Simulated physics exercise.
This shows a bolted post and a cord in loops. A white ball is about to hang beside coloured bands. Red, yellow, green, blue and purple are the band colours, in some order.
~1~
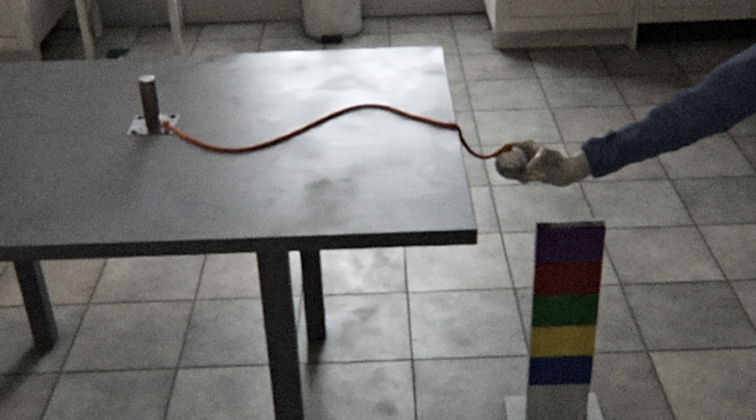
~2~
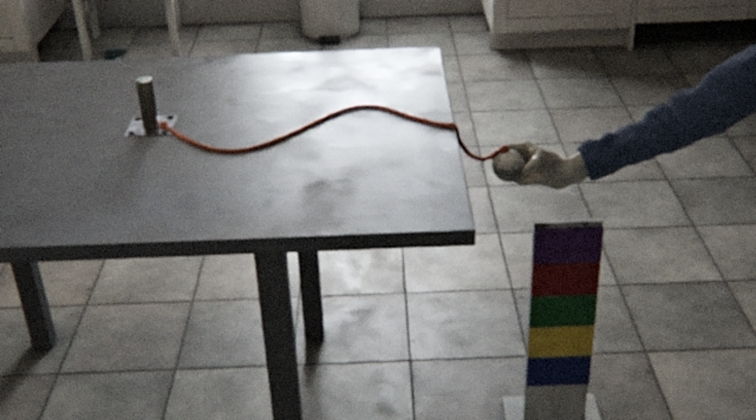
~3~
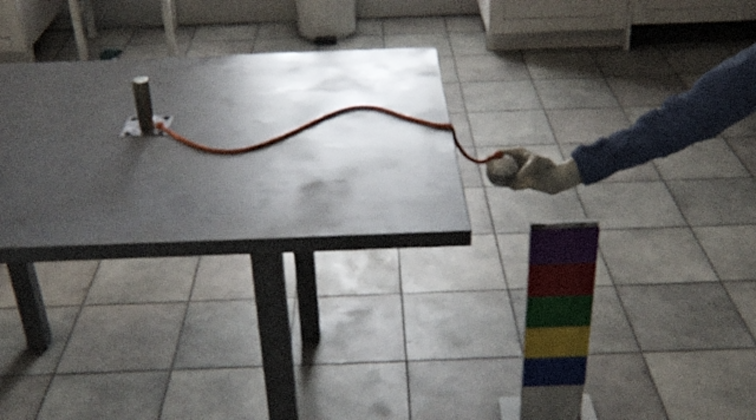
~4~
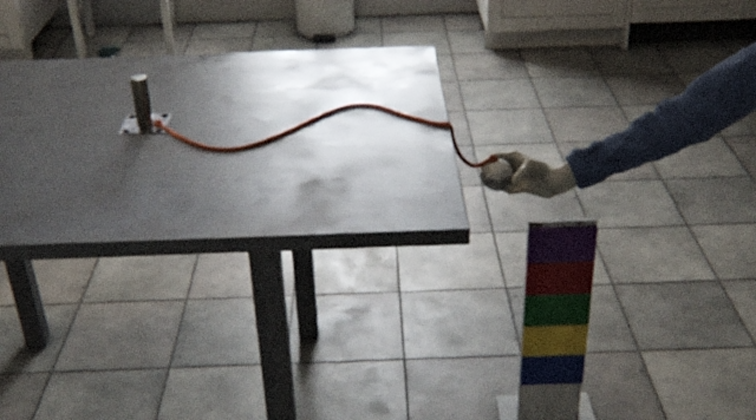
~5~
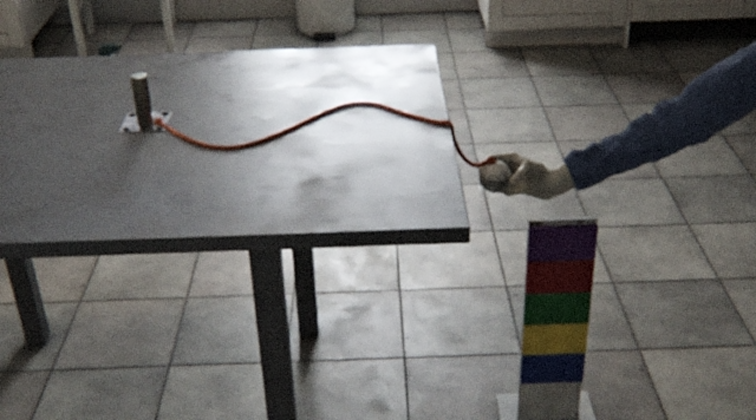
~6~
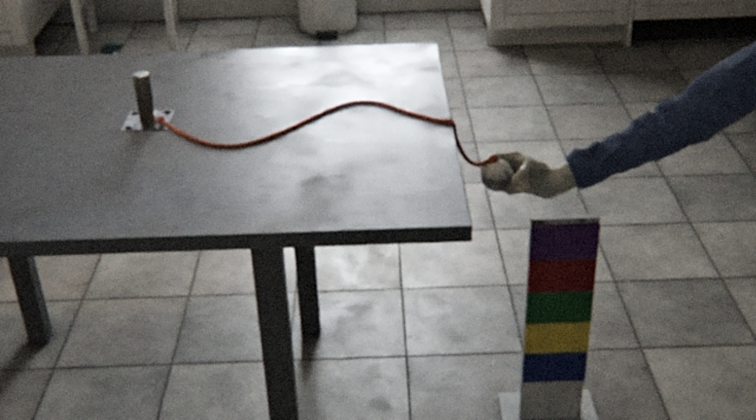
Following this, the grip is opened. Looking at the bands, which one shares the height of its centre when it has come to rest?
The red one shares that height.
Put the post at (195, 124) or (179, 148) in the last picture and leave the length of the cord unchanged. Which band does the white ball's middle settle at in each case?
Result 1: Green. Result 2: Green.
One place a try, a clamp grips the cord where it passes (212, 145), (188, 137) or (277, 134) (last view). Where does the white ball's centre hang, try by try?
The pixel places are (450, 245), (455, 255) and (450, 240), one per try.
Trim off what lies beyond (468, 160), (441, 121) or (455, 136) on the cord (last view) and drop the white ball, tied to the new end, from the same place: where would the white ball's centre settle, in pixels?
Approximate pixels, cut by cut: (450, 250); (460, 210); (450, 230).
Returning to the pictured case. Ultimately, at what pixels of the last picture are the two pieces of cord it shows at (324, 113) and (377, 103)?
They finish at (375, 127) and (439, 130) respectively.
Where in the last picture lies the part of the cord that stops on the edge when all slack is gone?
That spot lies near (392, 107).
Soon after, ball near (444, 263); level with red.
Then, ball near (466, 279); level with red.
At rest, ball near (457, 277); level with red. Its centre hangs level with the red band.
